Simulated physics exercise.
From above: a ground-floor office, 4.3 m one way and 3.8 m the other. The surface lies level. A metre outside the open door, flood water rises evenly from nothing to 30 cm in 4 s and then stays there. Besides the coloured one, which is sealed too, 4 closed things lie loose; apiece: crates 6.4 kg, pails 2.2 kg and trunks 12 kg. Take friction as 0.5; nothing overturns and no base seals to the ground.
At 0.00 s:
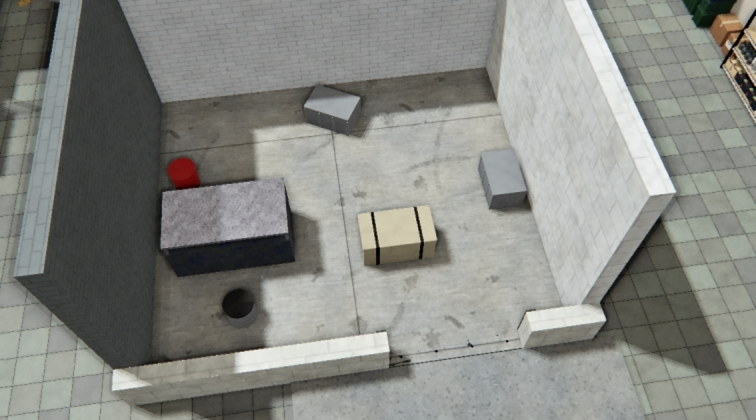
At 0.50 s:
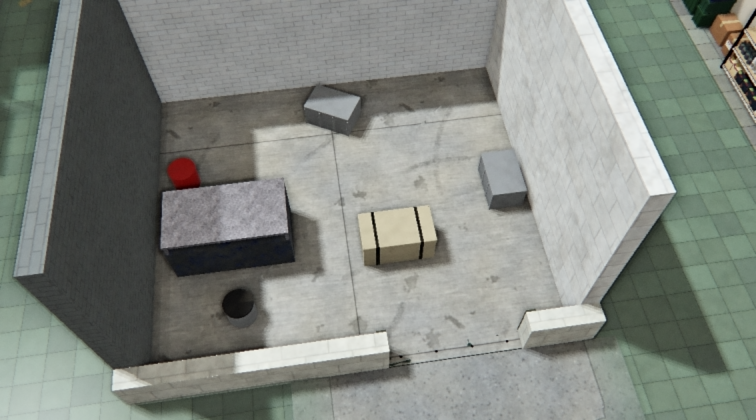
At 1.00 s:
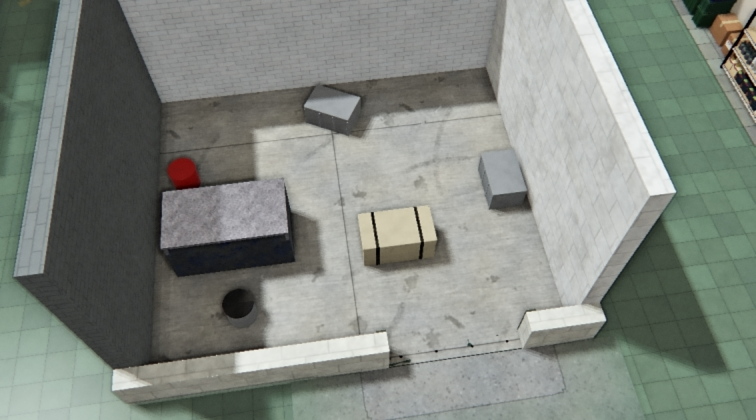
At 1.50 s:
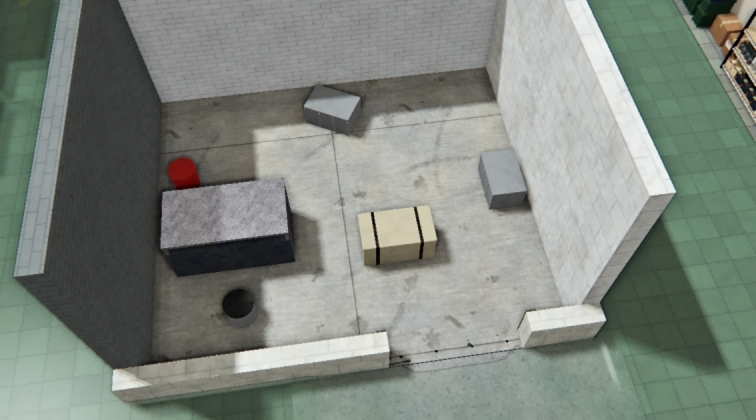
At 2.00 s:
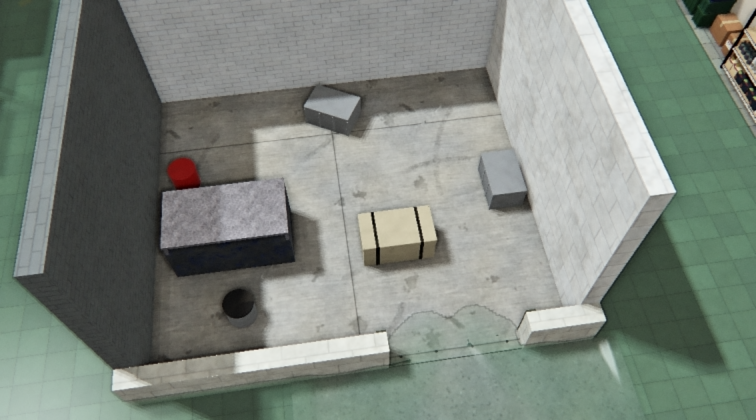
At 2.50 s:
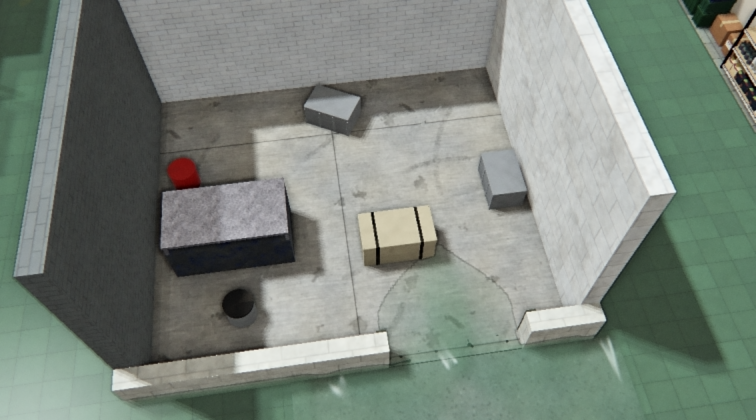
In this clip, seen from above, greenish water spreads over the paving around a walled room, then creeps through the front doorway and fans across the floor near a strapped tan box, while the red pail and other objects stay still.
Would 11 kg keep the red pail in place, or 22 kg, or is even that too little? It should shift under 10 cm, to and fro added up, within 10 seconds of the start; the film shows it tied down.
For it, neither weight holds it.
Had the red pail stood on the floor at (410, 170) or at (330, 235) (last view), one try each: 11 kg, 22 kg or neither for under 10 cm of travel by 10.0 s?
In turn: Only the larger holds; only the larger holds.
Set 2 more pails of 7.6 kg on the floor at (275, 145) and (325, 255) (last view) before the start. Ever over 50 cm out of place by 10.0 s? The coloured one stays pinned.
In turn: More, under.
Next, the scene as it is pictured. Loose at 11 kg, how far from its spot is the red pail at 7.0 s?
Roughly 0 cm.
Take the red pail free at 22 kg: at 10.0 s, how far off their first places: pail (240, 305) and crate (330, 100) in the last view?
In turn: 20 cm, 140 cm.
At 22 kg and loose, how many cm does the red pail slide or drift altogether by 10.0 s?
About 20 cm.
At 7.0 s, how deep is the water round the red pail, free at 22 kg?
Roughly 2 cm.
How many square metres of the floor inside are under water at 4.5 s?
Roughly 9.5 m2.
After 3.5 s the red pail would be 0 cm from its start with 11 kg and 0 cm from its start with 22 kg; 0 cm of water round it then.
After 4.5 s the red pail would be 0 cm from its start with 11 kg and 0 cm from its start with 22 kg; 0 cm of water round it then.
After 7.0 s the red pail would be 0 cm from its start with 11 kg and 0 cm from its start with 22 kg; 2 cm of water round it then.
After 10.0 s the red pail would be 114 cm from its start with 11 kg and 21 cm from its start with 22 kg; 21 cm of water round it then.
